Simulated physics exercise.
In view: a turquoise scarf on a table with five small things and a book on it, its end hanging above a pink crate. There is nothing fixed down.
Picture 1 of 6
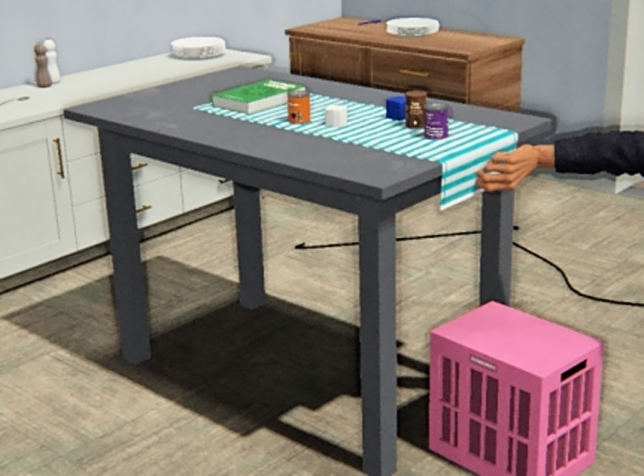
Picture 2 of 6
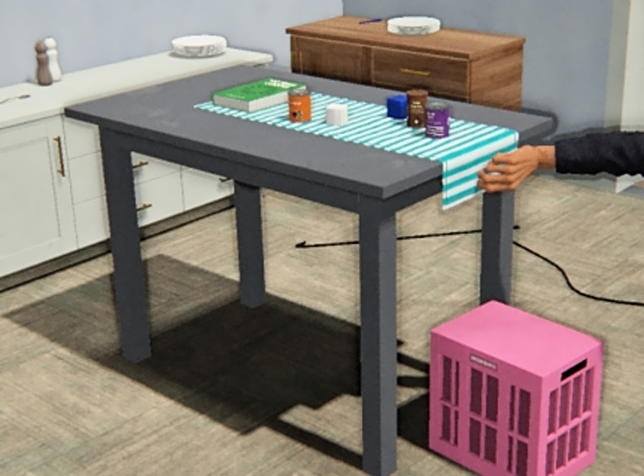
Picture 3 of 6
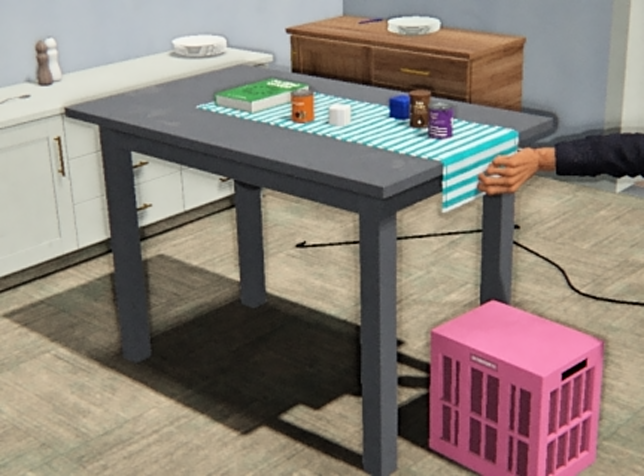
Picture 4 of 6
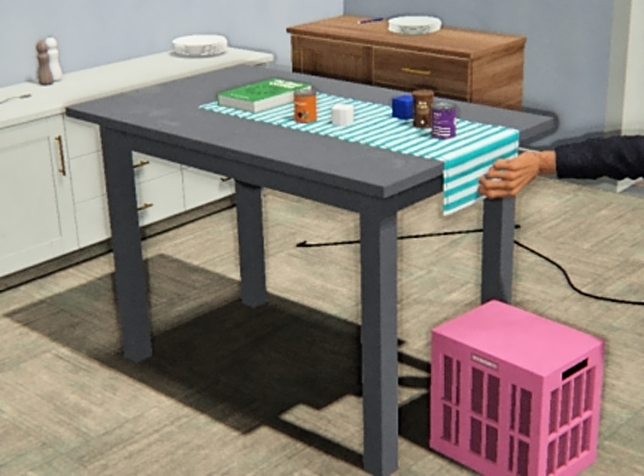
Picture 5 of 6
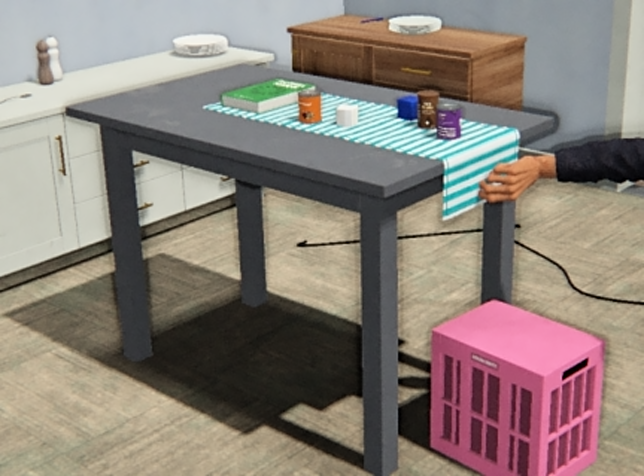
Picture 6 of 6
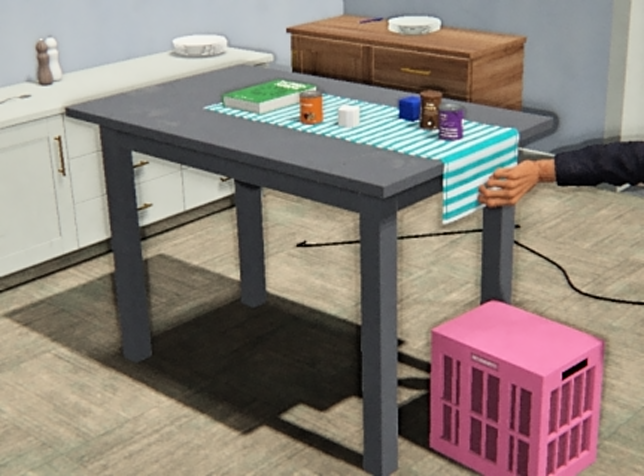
A hand slowly pulling a turquoise striped scarf slightly over a table's edge, the small items and book on it shifting right.
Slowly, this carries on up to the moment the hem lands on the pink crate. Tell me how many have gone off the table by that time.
The tally of things that come off will be three.
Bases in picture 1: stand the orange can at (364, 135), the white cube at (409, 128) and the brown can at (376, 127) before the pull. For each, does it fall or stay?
The orange can ends up off, the white cube ends up off and the brown can ends up off.
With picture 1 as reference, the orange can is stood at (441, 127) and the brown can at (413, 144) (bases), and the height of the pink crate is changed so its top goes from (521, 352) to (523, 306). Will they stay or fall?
Observed: Orange can departs; brown can departs.
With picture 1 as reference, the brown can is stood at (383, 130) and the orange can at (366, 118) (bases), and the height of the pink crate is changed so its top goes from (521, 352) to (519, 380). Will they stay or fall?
Result: Brown can gone, orange can gone.
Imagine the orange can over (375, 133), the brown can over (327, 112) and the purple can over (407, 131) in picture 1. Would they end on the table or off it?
Orange can gone, brown can stays, purple can gone.
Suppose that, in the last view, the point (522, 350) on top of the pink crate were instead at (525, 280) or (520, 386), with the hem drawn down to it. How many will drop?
Counting them gives 1 and 4.
Soon after, hem near (481, 250); purple can gone.
Then, hem near (482, 298); purple can and brown can gone.
Further on, hem on the crate; purple can, brown can and blue cube gone.
At rest, hem on the crate; purple can, brown can and blue cube gone. The answer is three.
